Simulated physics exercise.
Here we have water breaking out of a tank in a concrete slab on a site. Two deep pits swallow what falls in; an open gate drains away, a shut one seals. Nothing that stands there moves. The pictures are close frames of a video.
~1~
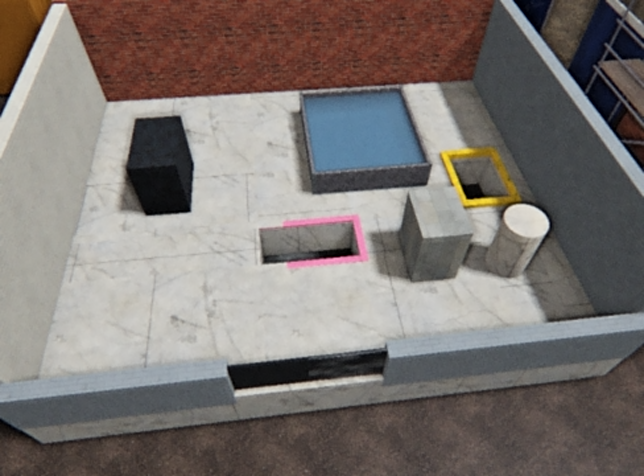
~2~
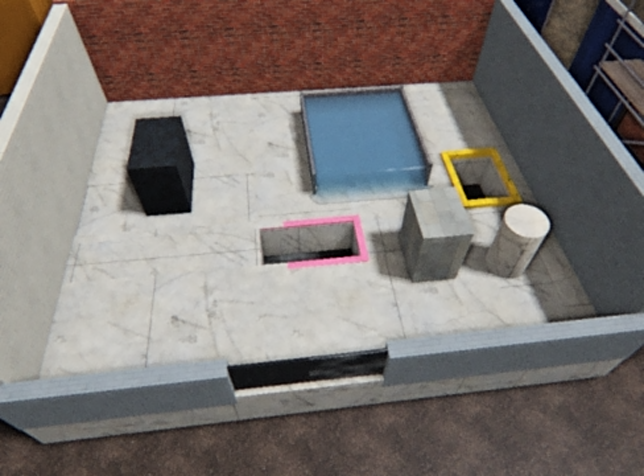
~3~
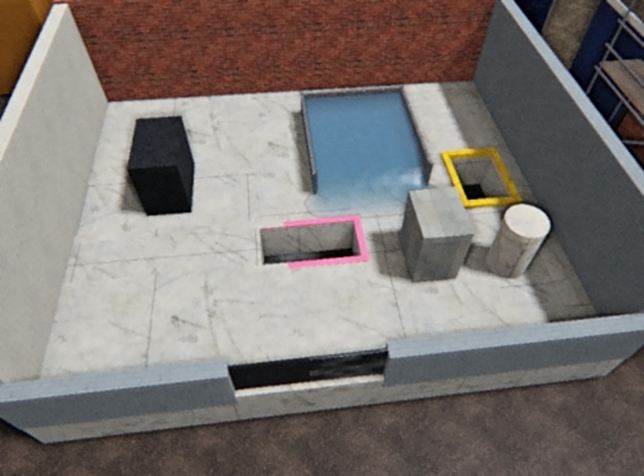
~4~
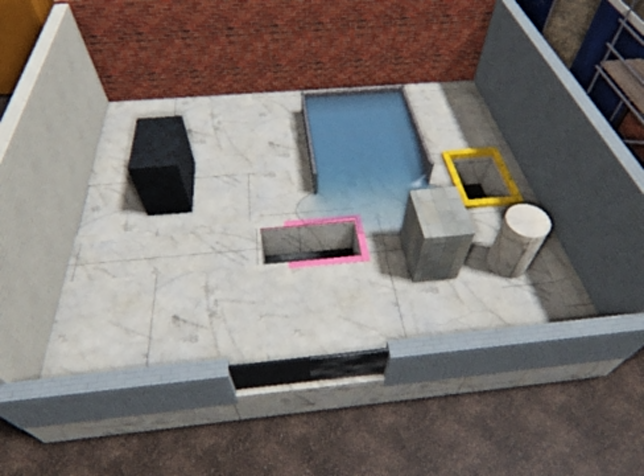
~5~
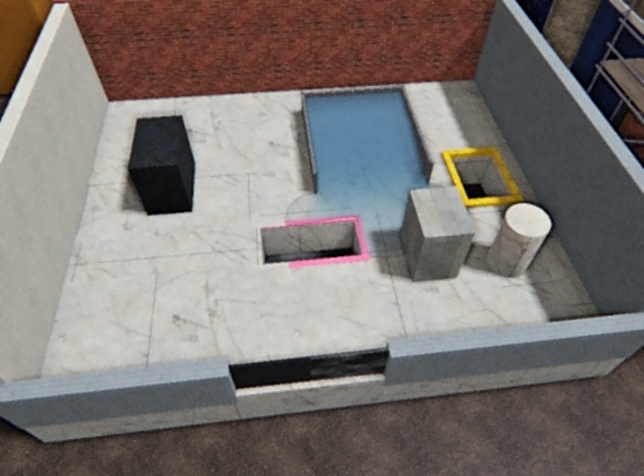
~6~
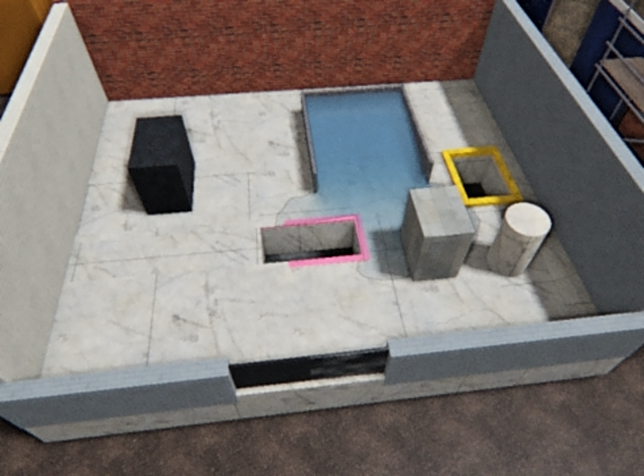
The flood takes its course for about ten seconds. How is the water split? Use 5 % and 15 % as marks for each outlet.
One by one: The gate takes not even 5 %; the yellow pit takes not even 5 %; the pink pit takes above 15 %.
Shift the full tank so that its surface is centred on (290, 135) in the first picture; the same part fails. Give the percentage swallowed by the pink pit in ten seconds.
Roughly, in per cent: Pink 70.
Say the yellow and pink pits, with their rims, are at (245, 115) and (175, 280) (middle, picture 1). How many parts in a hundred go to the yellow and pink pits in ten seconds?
In per cent: Yellow 0, pink 15.
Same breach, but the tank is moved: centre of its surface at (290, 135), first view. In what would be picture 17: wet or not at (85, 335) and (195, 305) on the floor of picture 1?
In that order: Clear, covered.
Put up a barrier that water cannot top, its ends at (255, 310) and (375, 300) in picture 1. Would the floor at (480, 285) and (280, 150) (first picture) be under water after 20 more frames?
One after the other: Flooded, dry.
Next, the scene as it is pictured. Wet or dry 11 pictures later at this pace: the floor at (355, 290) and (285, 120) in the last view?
As listed: Wet, free of water.
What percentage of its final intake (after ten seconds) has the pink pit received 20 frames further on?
Roughly 65 per cent.
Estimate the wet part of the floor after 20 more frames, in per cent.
Near 30 in a hundred.
A moment on, water covers 15 % of the floor; the gate 0 %, the yellow pit 0 %, the pink pit 7 %.
Next, water covers 20 % of the floor; the gate 0 %, the yellow pit 0 %, the pink pit 15 %.
Then, water covers 30 % of the floor; the gate 0 %, the yellow pit 0 %, the pink pit 26 %.
Later, water covers 50 % of the floor; the gate 0 %, the yellow pit 0 %, the pink pit 34 %.
In the end, water covers 65 % of the floor; the gate 0 %, the yellow pit 0 %, the pink pit 40 %.
